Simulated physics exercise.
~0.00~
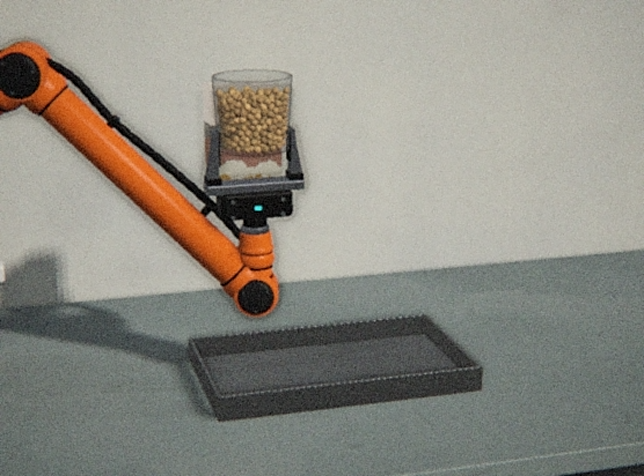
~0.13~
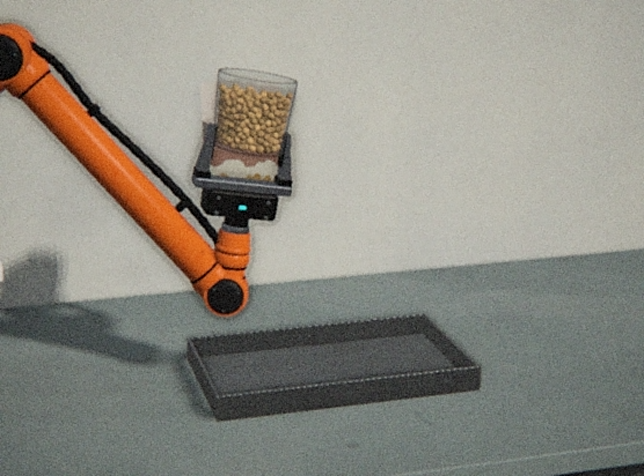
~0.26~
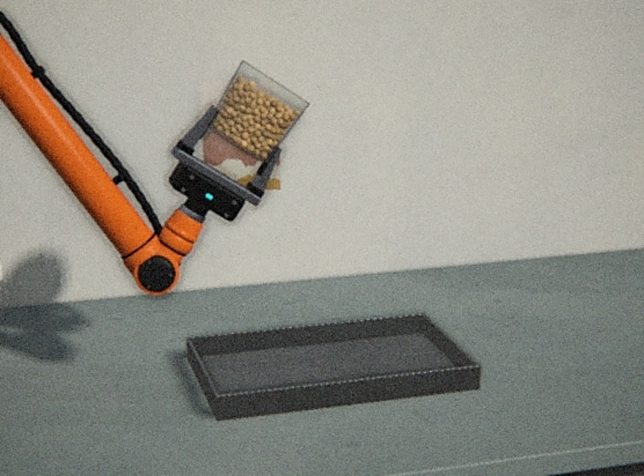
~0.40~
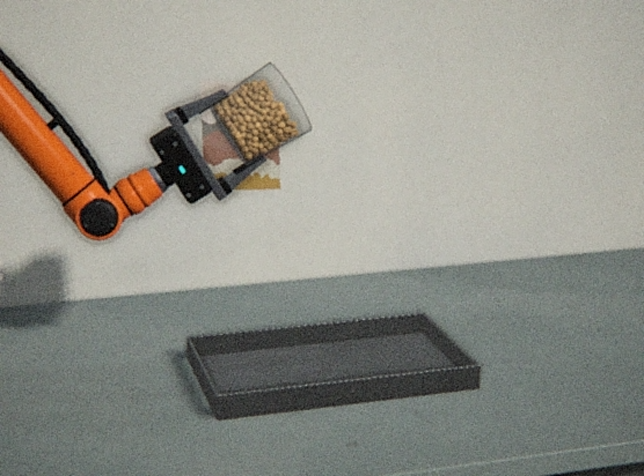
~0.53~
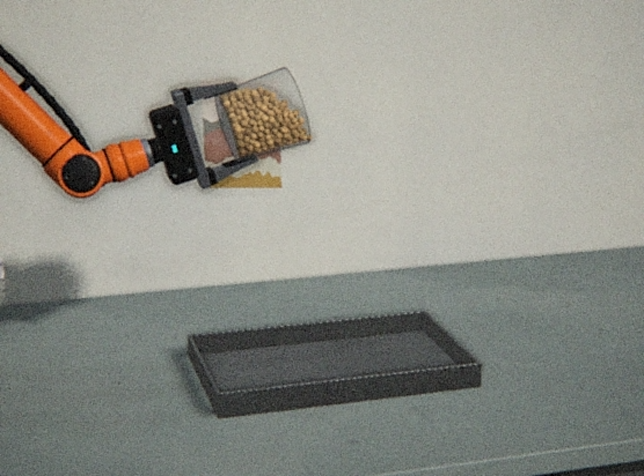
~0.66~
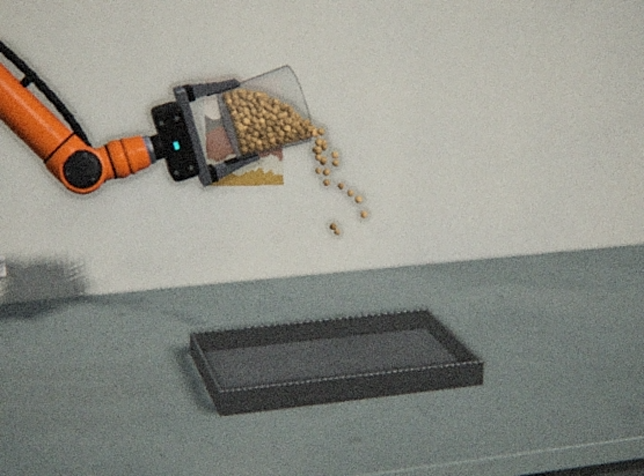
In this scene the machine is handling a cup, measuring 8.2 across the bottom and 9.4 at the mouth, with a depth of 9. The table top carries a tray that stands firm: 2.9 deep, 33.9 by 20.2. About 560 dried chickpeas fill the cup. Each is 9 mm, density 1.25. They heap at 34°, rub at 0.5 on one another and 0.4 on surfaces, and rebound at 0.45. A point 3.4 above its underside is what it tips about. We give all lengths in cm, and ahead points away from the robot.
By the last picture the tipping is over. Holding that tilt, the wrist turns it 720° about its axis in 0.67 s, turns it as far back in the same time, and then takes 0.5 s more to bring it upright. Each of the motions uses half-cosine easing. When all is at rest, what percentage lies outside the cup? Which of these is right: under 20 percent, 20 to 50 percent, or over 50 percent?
The right one is 20 to 50 percent.
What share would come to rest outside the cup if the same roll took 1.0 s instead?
Estimated share: Close to 45 %.
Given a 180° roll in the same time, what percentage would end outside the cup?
I'd put it at about 40 %.
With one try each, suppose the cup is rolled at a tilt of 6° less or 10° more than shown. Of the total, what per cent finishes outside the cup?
Some 20 and 75 per cent.
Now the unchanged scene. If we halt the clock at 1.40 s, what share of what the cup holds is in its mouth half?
Roughly 35 percent.
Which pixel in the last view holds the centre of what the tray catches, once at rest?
In the last view, around (392, 359).
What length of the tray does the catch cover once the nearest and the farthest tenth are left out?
About 18 cm.
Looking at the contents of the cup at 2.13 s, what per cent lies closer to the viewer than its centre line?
Roughly 55 in every hundred.
By 1.40 s, tipped 76°, highest piece 37 above the table; 421 in the cup, 95 in the tray, 19 on the table or floor, 27 in flight or on a rim.
By 2.13 s, tipped 64°, highest piece 37 above the table; 365 in the cup, 143 in the tray, 43 on the table or floor, 11 in flight or on a rim.
By 2.70 s, upright, highest piece 39 above the table; 362 in the cup, 148 in the tray, 52 on the table or floor.
By 3.40 s, upright, highest piece 39 above the table; 362 in the cup, 148 in the tray, 52 on the table or floor.
Final count, 362 in the cup, 148 in the tray, 52 on the table or floor. That is 36 % outside the cup.
